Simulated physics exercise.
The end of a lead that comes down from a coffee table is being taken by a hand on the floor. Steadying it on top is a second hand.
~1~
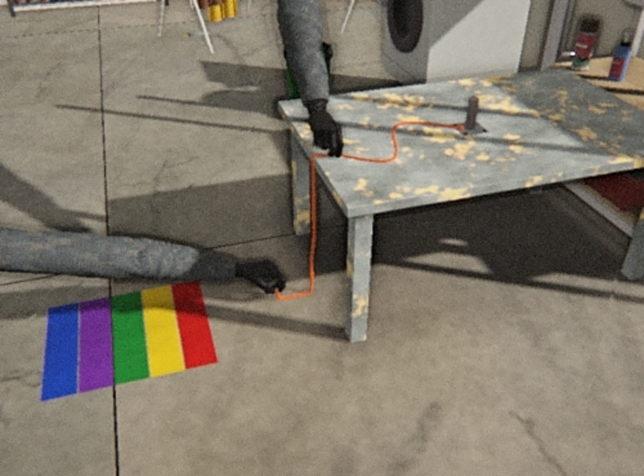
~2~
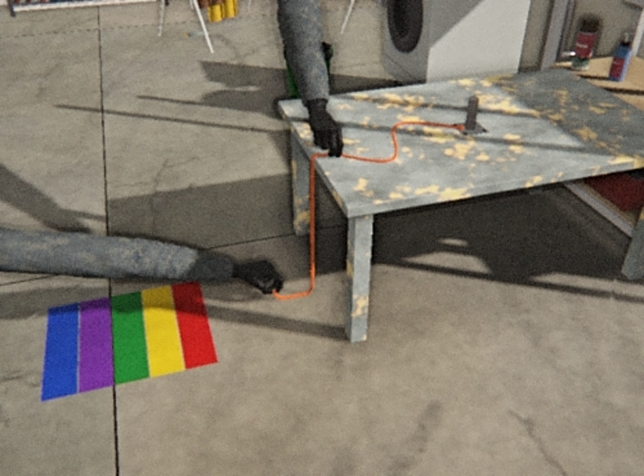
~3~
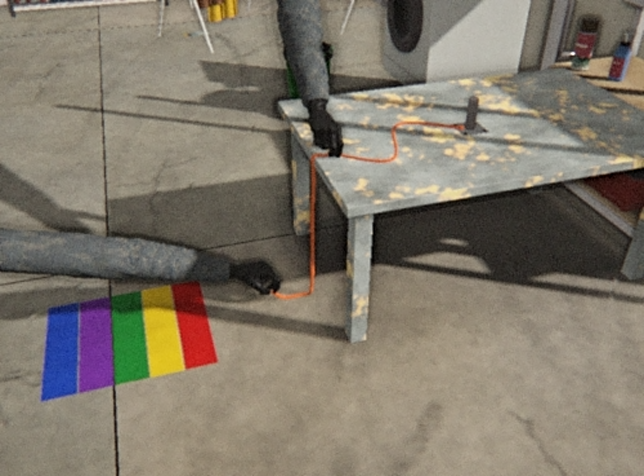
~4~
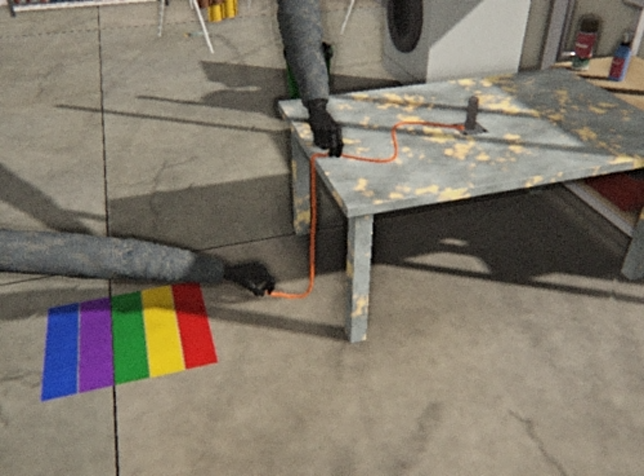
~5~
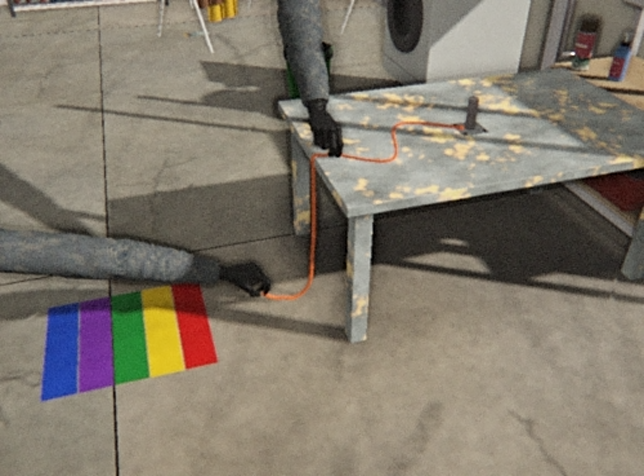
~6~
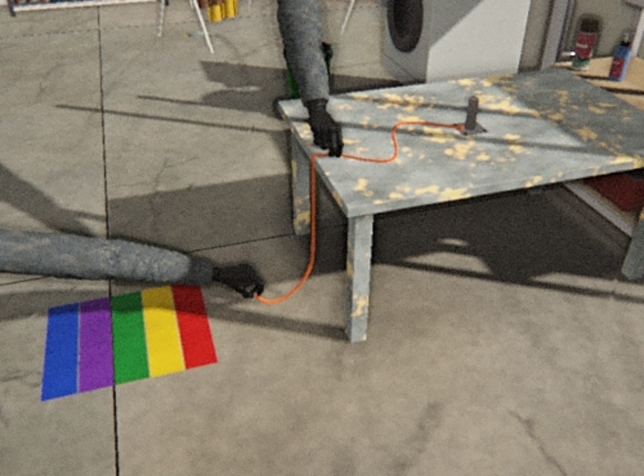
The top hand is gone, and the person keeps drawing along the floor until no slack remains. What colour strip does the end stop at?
Purple.
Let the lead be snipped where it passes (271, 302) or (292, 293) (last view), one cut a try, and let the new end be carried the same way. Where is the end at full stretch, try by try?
The first cut gives (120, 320) and the second gives (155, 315).
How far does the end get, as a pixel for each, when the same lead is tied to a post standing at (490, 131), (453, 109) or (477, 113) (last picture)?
In order, near (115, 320), (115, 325) and (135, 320).
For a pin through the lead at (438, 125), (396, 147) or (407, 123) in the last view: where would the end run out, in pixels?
That would be (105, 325) for the first, (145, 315) for the second and (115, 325) for the third.
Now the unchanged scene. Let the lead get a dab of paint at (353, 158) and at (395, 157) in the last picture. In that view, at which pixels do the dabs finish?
Roughly (292, 172) for the first and (333, 152) for the second.
Soon after, end near (165, 313); over yellow.
Then, end near (122, 321); over green.
At full stretch, end near (95, 327); over purple. The purple one.
